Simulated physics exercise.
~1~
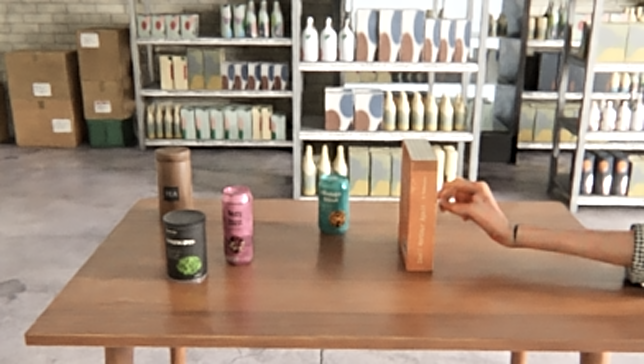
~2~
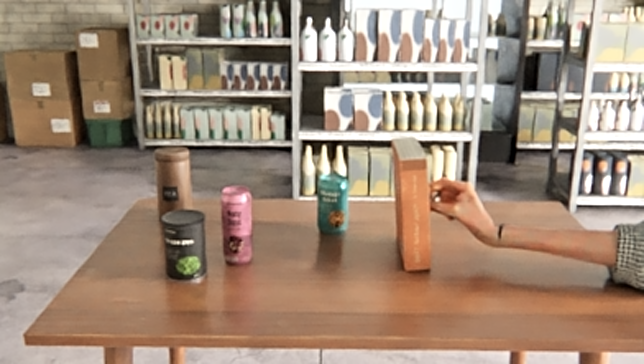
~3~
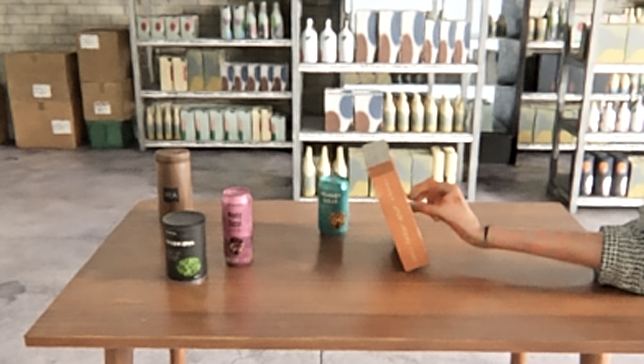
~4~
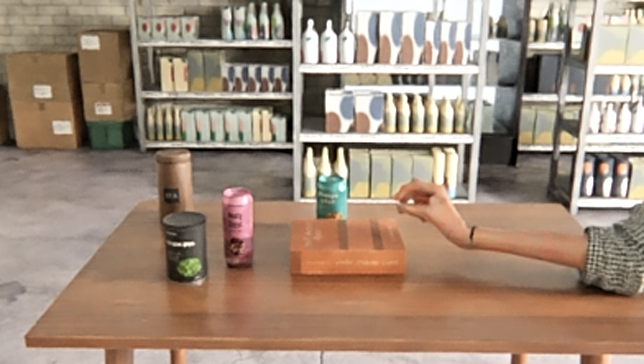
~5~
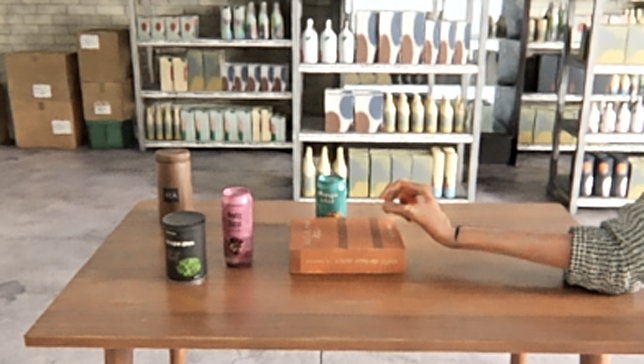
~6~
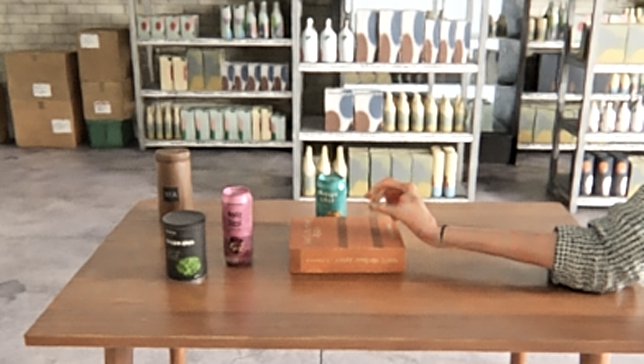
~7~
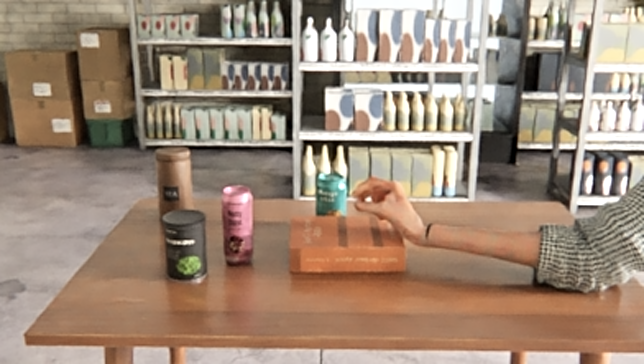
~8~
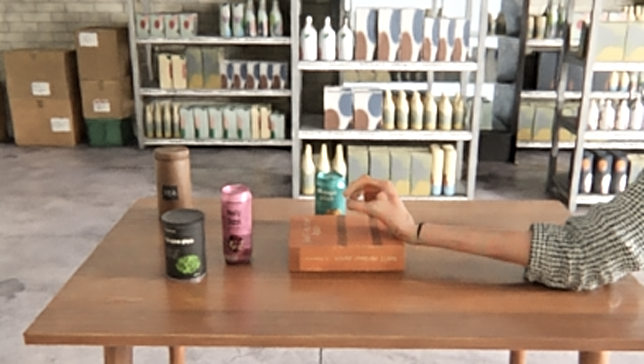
The footage shows a hand pushing an upright orange book leftward on a wooden table among a turquoise can, black tin, pink can and brown jar. The book leans, topples onto its side and lies still, while the hand hovers over it and the other items remain standing.
